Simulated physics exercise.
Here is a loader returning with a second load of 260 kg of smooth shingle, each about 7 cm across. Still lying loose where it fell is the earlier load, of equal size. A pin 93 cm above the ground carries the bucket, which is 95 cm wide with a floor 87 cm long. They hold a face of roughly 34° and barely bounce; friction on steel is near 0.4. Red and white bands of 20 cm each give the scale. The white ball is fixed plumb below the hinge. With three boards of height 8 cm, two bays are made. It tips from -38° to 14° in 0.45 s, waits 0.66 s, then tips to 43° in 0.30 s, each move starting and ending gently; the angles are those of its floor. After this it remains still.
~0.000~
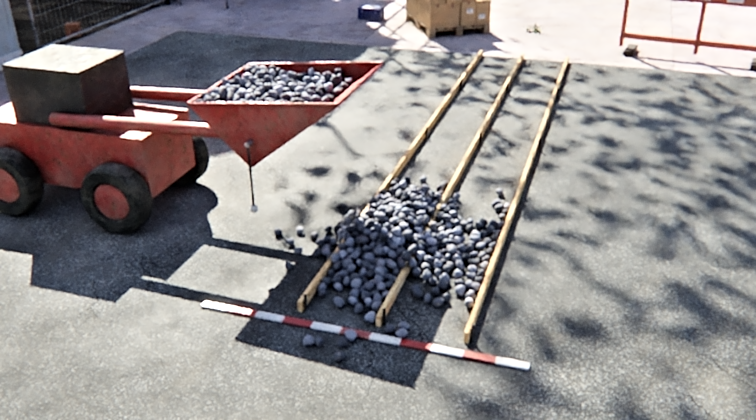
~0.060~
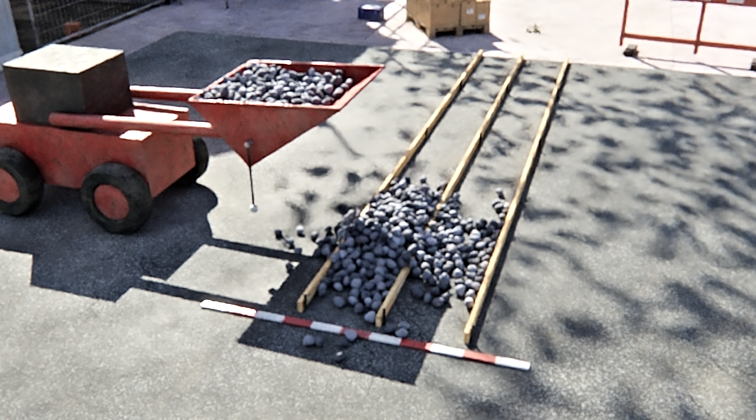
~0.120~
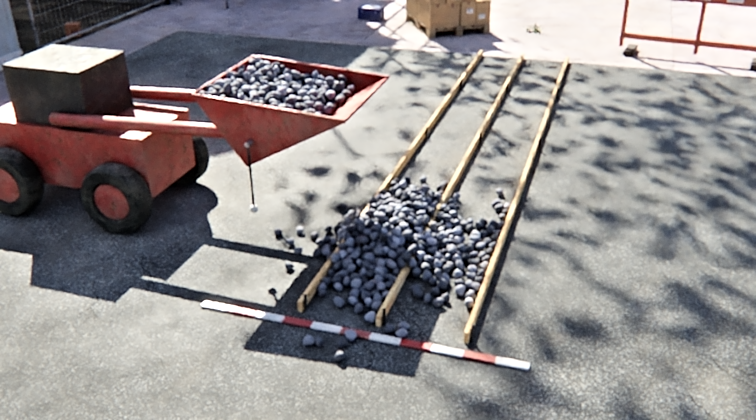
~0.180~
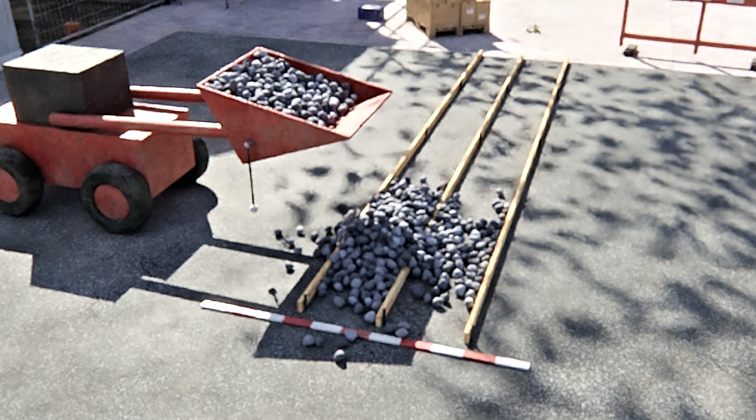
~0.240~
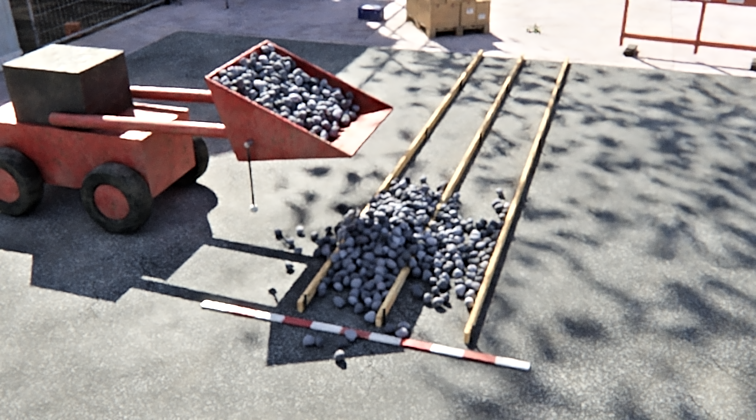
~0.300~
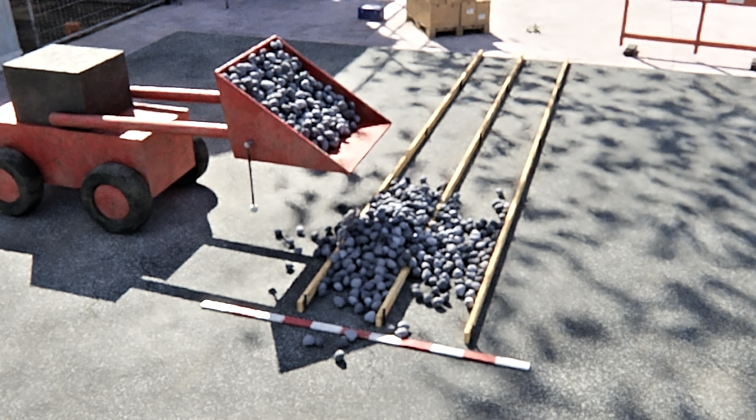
A red bucket full of grey stones, held out by a red wheeled machine on the left, tilts steadily downward to the right as the stones shift inside it, above a loose heap lying across three wooden boards.
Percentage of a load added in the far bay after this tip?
29 per cent.
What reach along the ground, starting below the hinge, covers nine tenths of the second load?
I'd say close to 140 centimetres ahead of it.
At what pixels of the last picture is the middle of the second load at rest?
Their centre rests close to (378, 227).
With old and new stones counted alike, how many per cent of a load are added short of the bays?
Close to 30 parts in a hundred of a load.
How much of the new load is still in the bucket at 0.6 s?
Roughly 100 parts in a hundred of the load.
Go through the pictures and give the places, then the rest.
The bucket is at -38°, its lip at (338, 105); the top of the load is at (286, 76). The earlier load is highest near (393, 217), 21 cm above ground level, 5 % short of the bays, 72 % in the near bay, 22 % in the far bay, in the first frame.
Lip at (340, 110), floor tilted -35°, highest stones at (259, 71); the stones move at 0.3 m/s on average, in the second frame.
Lip at (345, 121), floor tilted -29°, highest stones at (253, 69); the stones move at 0.5 m/s on average, in the third frame.
The bucket is at -20°, its lip at (350, 138); the top of the load is at (254, 63); the stones move at 0.7 m/s on average, in the fourth frame.
Lip at (351, 157), floor tilted -9°, highest stones at (261, 58); the stones move at 0.7 m/s on average, in the fifth frame.
Lip at (350, 174), floor tilted 1°, highest stones at (269, 55); the stones move at 0.7 m/s on average, in the sixth frame.
After 0.4 s the floor is at 12°; in per cent of one load, 100 in the bucket, 5 short of the bays, 72 in the near bay, 22 in the far bay; the foremost stones are at (498, 233).
After 0.6 s the floor is at 14°; in per cent of one load, 100 in the bucket, 5 short of the bays, 72 in the near bay, 22 in the far bay; the foremost stones are at (498, 233).
After 1.9 s the floor is at 43°; in per cent of one load, 4 in the bucket, 29 short of the bays, 115 in the near bay, 51 in the far bay, 1 past the last board; the foremost stones are at (519, 268).
After 4.3 s the floor is at 43°; in per cent of one load, 0 in the bucket, 37 short of the bays, 110 in the near bay, 51 in the far bay, 2 past the last board; the foremost stones are at (520, 275). Net gain in the far bay, 29.
